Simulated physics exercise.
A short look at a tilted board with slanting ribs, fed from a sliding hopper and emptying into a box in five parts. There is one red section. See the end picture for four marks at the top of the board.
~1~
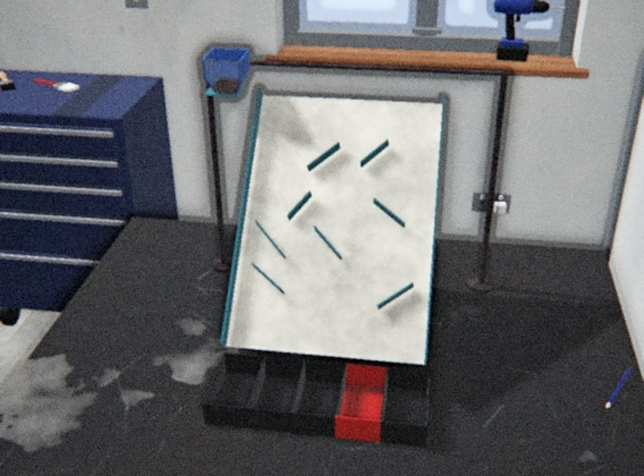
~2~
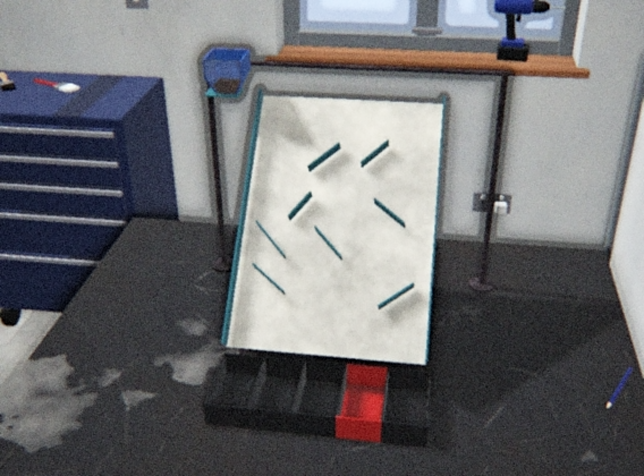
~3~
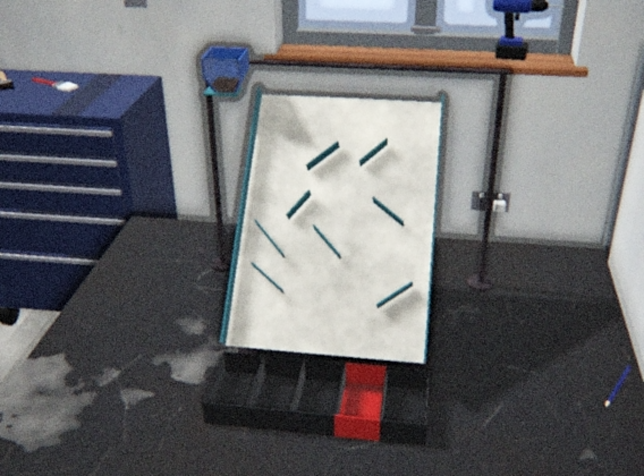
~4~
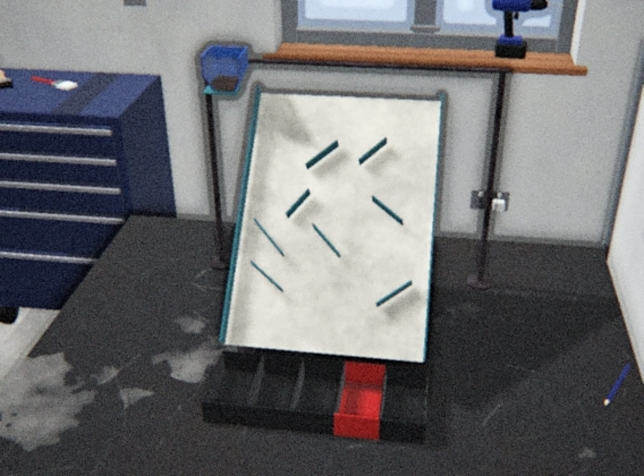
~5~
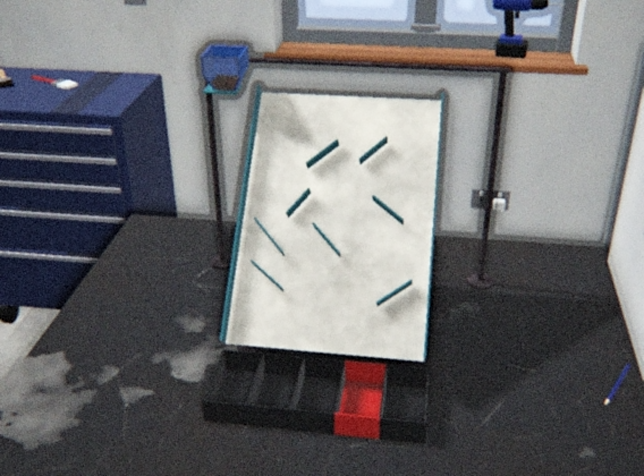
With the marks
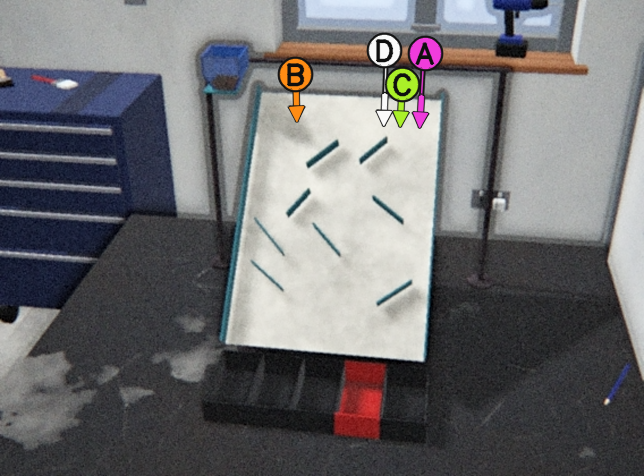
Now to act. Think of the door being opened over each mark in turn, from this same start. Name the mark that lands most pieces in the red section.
Take D.
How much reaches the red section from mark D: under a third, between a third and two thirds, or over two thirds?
Between a third and two thirds.
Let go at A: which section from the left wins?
The fifth from the left.
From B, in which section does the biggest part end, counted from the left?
The third.
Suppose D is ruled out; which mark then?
It is C.
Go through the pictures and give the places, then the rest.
The first frame shows hopper at (228, 87), allspice berries, door shut.
The second frame shows ribs (307, 166) to (340, 142), (361, 162) to (389, 139), (288, 216) to (311, 191).
The third frame shows ribs (373, 197) to (404, 222), (255, 219) to (282, 254), (313, 224) to (339, 255).
The fourth frame shows ribs (251, 261) to (281, 288), (376, 304) to (412, 280).
The fifth frame shows red section at (357, 425), number 4 of 5 from the left.
On the marked copy, mark A meets the board at (419, 122); mark B meets the board at (296, 115); mark C meets the board at (400, 121); mark D meets the board at (383, 120).
For mark A, a stray few in the red section, nearly all in other sections.
For mark B, a small part in the red section, most in other sections, a small part outside the box.
For mark C, about a quarter in the red section, most in other sections.
For mark D, about half in the red section, about a third in other sections, a small part outside the box.
